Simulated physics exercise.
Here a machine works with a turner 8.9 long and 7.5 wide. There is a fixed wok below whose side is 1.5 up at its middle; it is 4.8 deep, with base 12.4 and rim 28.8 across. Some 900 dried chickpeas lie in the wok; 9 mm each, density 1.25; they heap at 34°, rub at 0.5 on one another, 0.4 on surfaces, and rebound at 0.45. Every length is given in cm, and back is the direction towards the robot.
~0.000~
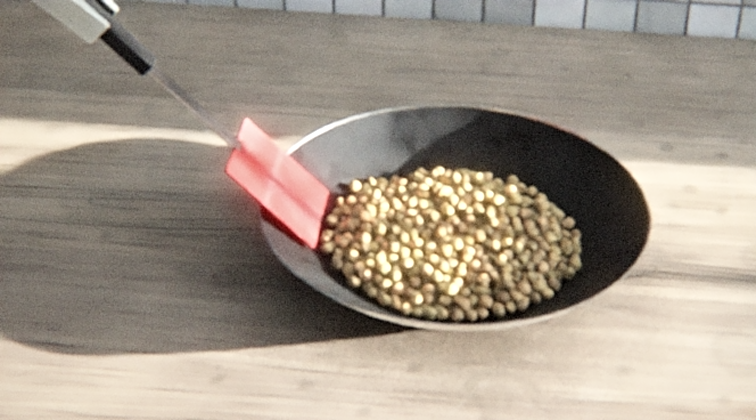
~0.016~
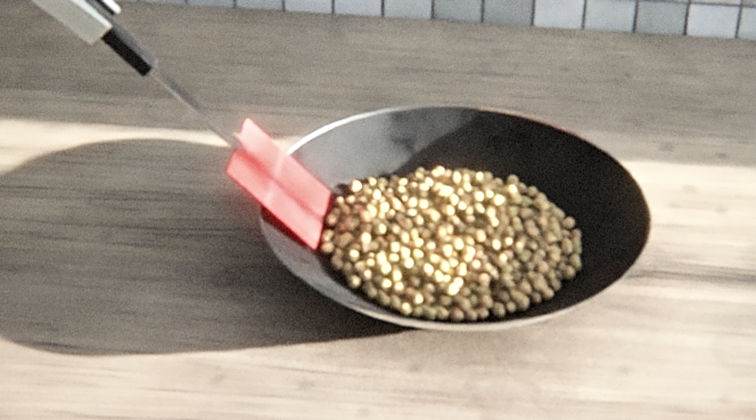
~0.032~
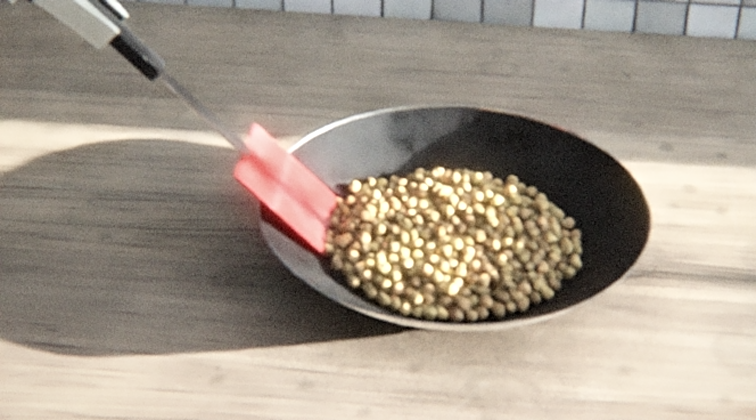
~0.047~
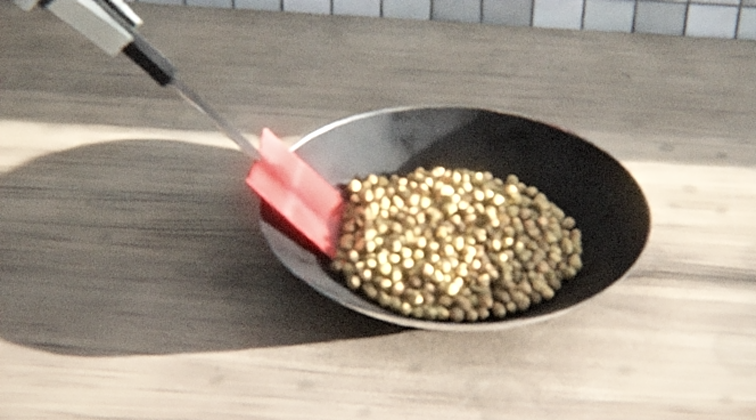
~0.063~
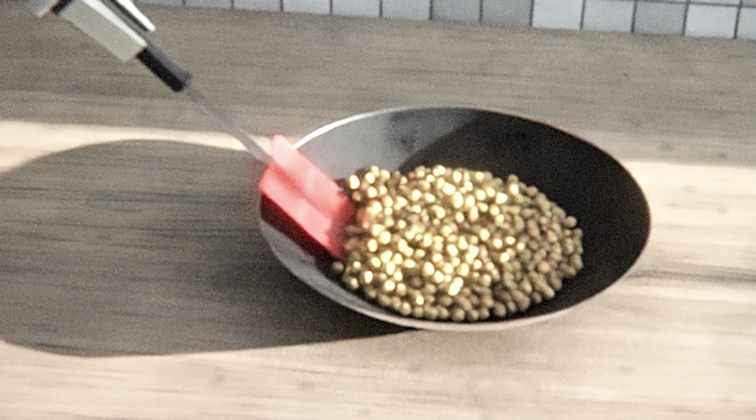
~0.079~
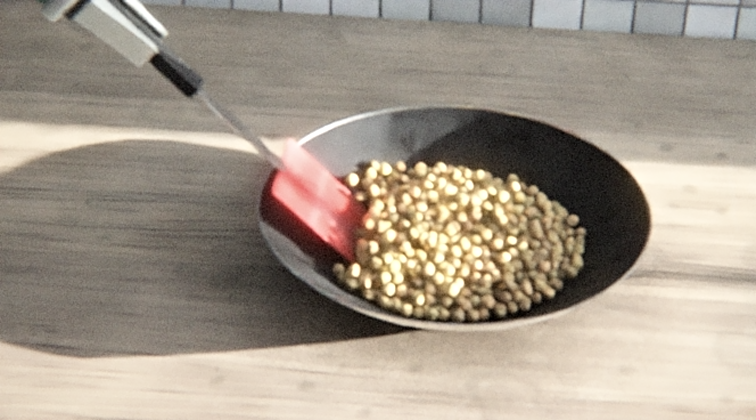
A black wok holding a heap of shiny golden-brown chickpeas sits on a grey-brown wooden surface, seen from above at an angle, with a strip of pale tiles behind. A red turner on a thin metal shaft, held by a white and black machine part, reaches in from the upper left. The turner slides slightly right and down, nudging the nearest chickpeas rightward, while the camera stays still.
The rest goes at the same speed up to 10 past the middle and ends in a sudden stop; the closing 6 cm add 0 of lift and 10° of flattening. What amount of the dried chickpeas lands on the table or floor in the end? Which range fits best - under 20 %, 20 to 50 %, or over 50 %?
The range that fits: Under 20 %.
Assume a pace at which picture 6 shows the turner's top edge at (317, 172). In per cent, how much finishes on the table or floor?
That share would be some 30 percent.
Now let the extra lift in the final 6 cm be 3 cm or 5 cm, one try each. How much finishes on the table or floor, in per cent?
I'd say close to 15 percent for the first and close to 10 percent for the second.
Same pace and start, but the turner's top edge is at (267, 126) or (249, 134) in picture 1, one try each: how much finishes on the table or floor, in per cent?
Close to 15 and 10 percent respectively.
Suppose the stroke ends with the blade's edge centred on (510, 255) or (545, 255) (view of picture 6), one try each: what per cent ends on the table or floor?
Estimates, in order: 0 % and 0 %.
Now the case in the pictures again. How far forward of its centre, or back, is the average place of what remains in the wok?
Roughly 4.5 centimetres ahead.
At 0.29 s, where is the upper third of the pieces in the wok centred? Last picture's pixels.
Around (563, 223).
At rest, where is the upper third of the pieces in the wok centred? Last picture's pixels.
Pixel estimate: About (592, 223).
By 0.18 s, sloping 45°, highest piece 4 above the table; 900 in the wok.
By 0.29 s, sloping 42°, highest piece 5 above the table; 900 in the wok.
By 0.54 s, sloping 35°, highest piece 6 above the table; 792 in the wok, 101 on the table or floor, 7 on the blade or in flight.
By 1.59 s, sloping 35°, highest piece 6 above the table; 791 in the wok, 109 on the table or floor.
Final count, 791 in the wok, 109 on the table or floor. That is 12 % on the table or floor.
